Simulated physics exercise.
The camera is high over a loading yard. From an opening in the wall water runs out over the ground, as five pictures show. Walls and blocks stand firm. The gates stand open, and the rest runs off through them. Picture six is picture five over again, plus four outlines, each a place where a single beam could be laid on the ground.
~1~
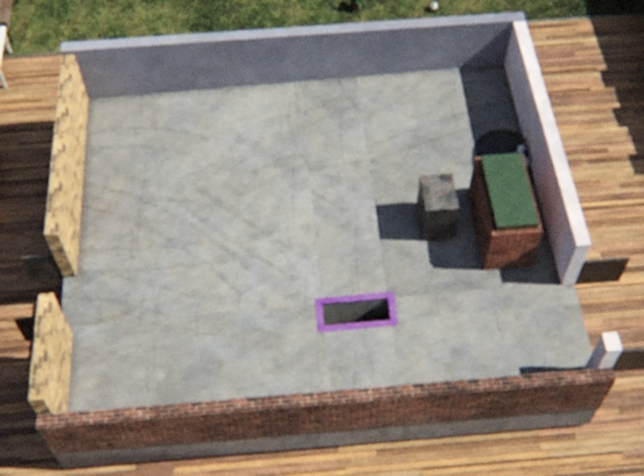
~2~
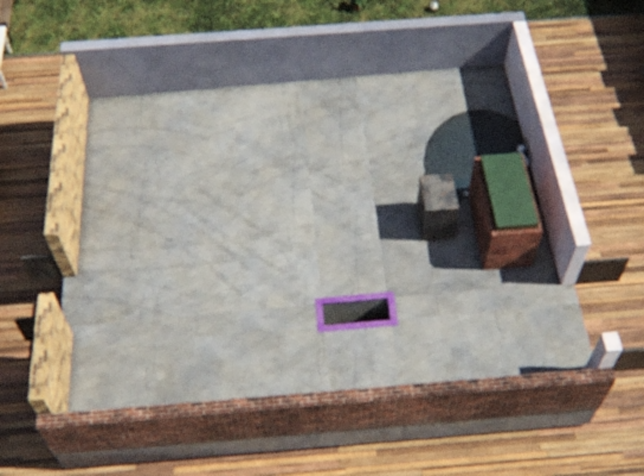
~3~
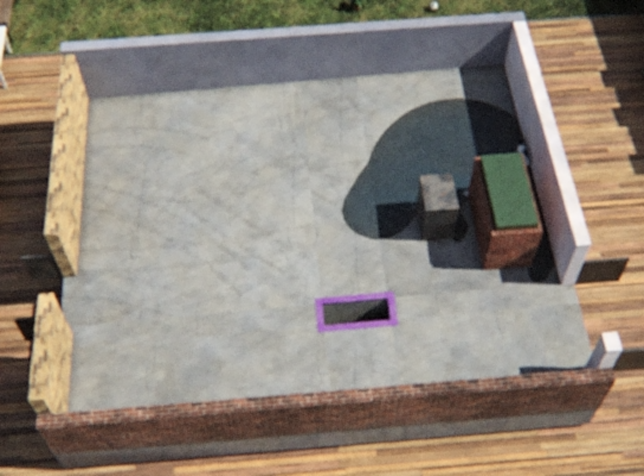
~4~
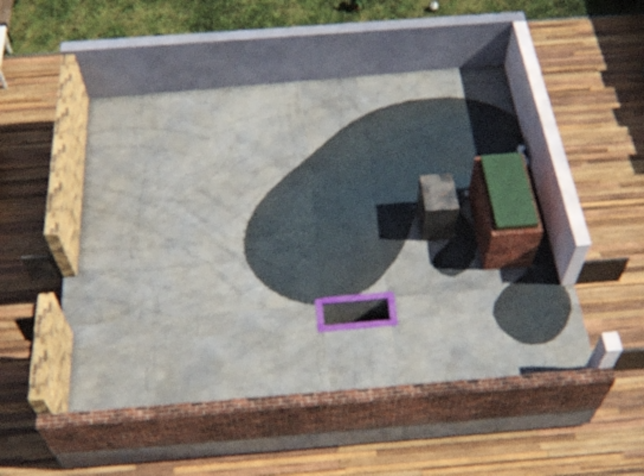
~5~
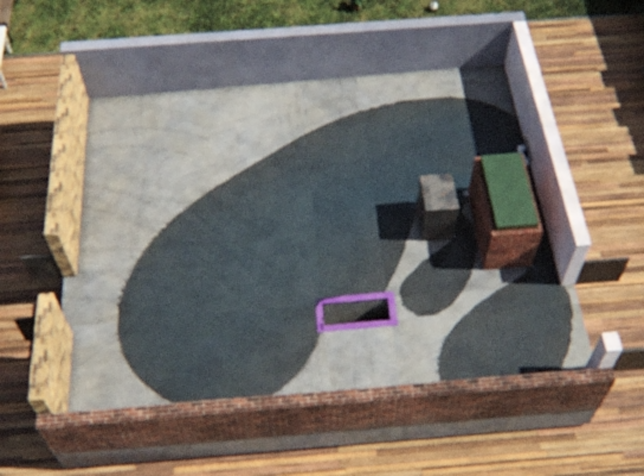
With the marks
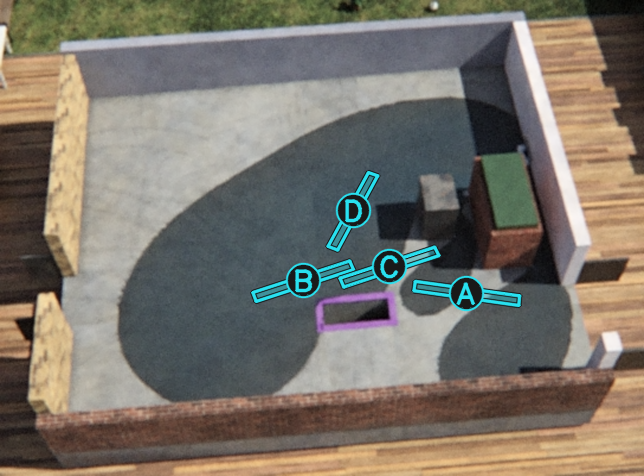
Dark water spread from the upper right corner of the walled yard, flowed around the small block and green-topped brick box, then widened down and left across the floor, reaching the purple-edged drain pit.
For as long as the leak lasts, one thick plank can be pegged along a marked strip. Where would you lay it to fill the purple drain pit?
The best place is D.
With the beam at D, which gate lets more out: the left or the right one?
More leaves on the left.
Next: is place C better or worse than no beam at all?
Place C is worse.
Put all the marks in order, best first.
D, A, B, C.
On the marked copy, A from (414, 286) to (519, 300); B from (254, 296) to (351, 265); C from (341, 282) to (436, 251); D from (332, 248) to (373, 174).
Choosing A, about 11 % of the stream runs into the purple drain pit, about 80 % out by the gates.
Choosing B, about 8 % of the stream runs into the purple drain pit, about 85 % out by the gates.
Choosing C, about 2 % of the stream runs into the purple drain pit, about 88 % out by the gates.
Choosing D, about 40 % of the stream runs into the purple drain pit, about 52 % out by the gates.
